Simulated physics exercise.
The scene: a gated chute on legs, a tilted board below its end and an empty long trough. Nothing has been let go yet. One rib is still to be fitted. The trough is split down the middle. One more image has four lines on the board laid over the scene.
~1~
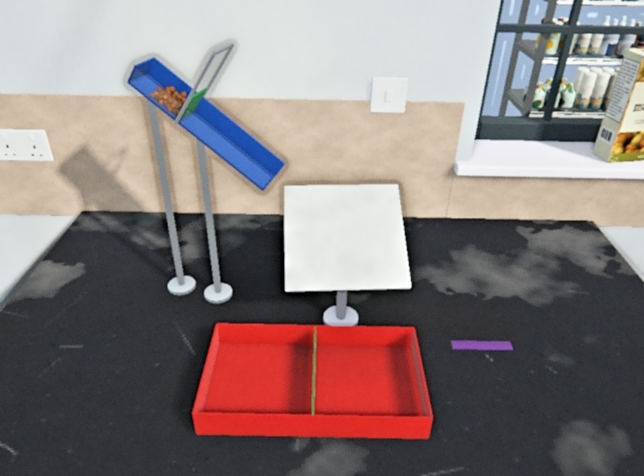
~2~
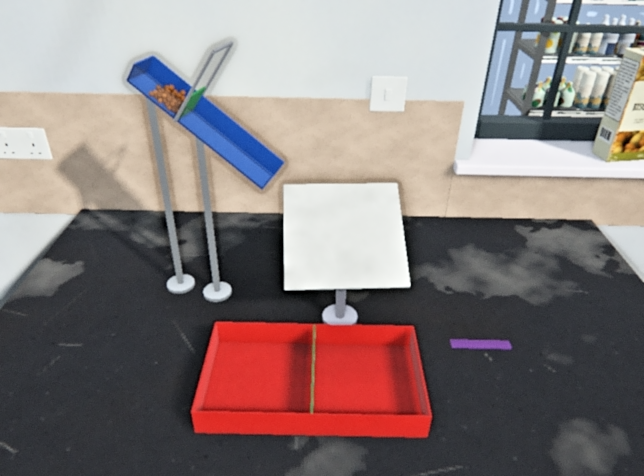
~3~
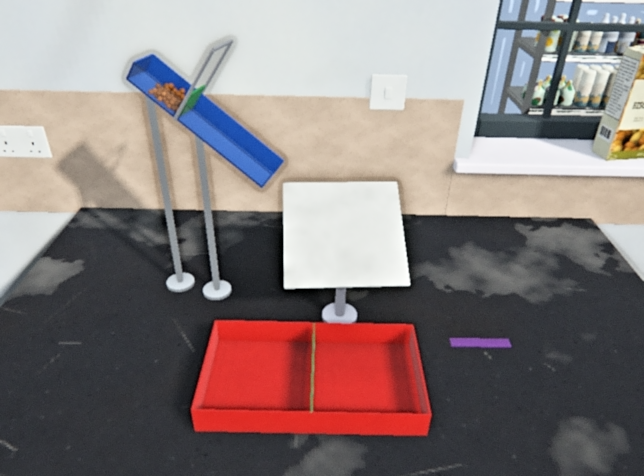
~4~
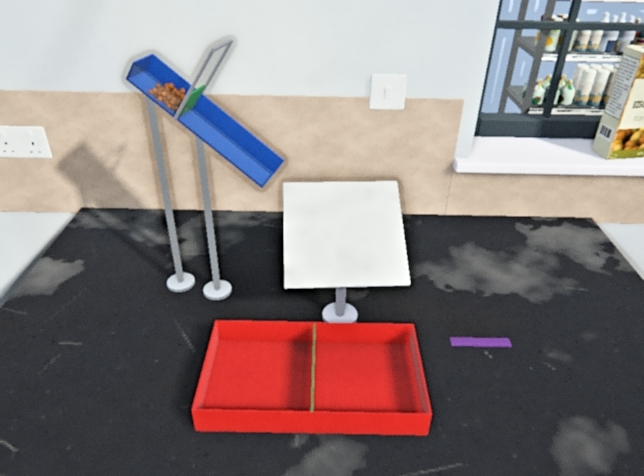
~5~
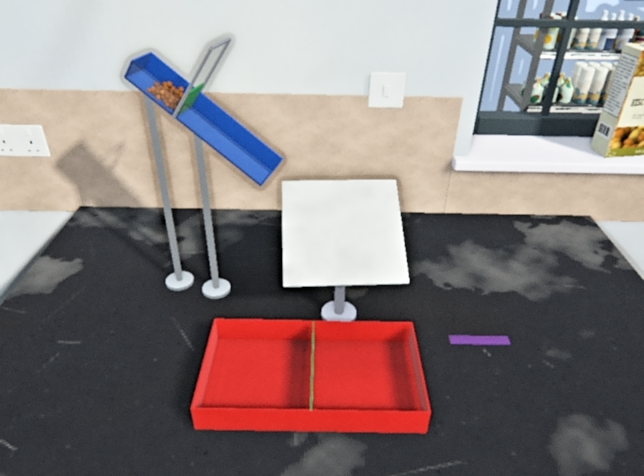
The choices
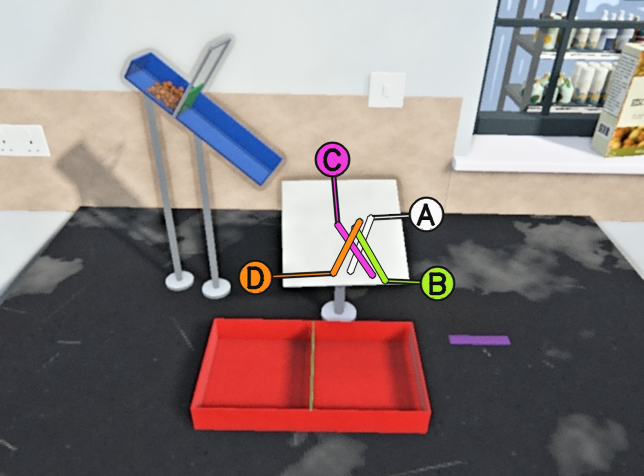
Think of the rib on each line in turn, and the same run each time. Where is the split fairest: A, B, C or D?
Take D.
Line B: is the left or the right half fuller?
Right.
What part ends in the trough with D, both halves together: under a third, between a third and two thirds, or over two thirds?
Over two thirds.
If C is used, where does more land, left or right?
Right.
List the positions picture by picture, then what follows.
The first frame shows load behind the gate (173, 99), cereal balls; lip of the chute (269, 184), sloping gently.
The second frame shows middle of the board (344, 233), tilted fairly steeply; middle of its low edge (348, 288); of its high edge (341, 184).
The third frame shows front corners of the trough (192, 410) and (430, 415); front end of its middle wall (311, 412); gate still shut (196, 93).
The fourth frame shows middle of the load (172, 96); lip (268, 181).
The fifth frame shows middle of the load (171, 94); lip (267, 179).
On the marked copy, line A from (370, 217) to (350, 271); line B from (354, 227) to (385, 280); line C from (337, 224) to (372, 275); line D from (359, 221) to (333, 273).
For line A, of what is caught, about a tenth in the left half, almost all in the right.
For line B, of what is caught, just a few in the left half, almost all in the right.
For line C, of what is caught, just a few in the left half, almost all in the right.
For line D, of what is caught, roughly two thirds in the left half, roughly a third in the right.
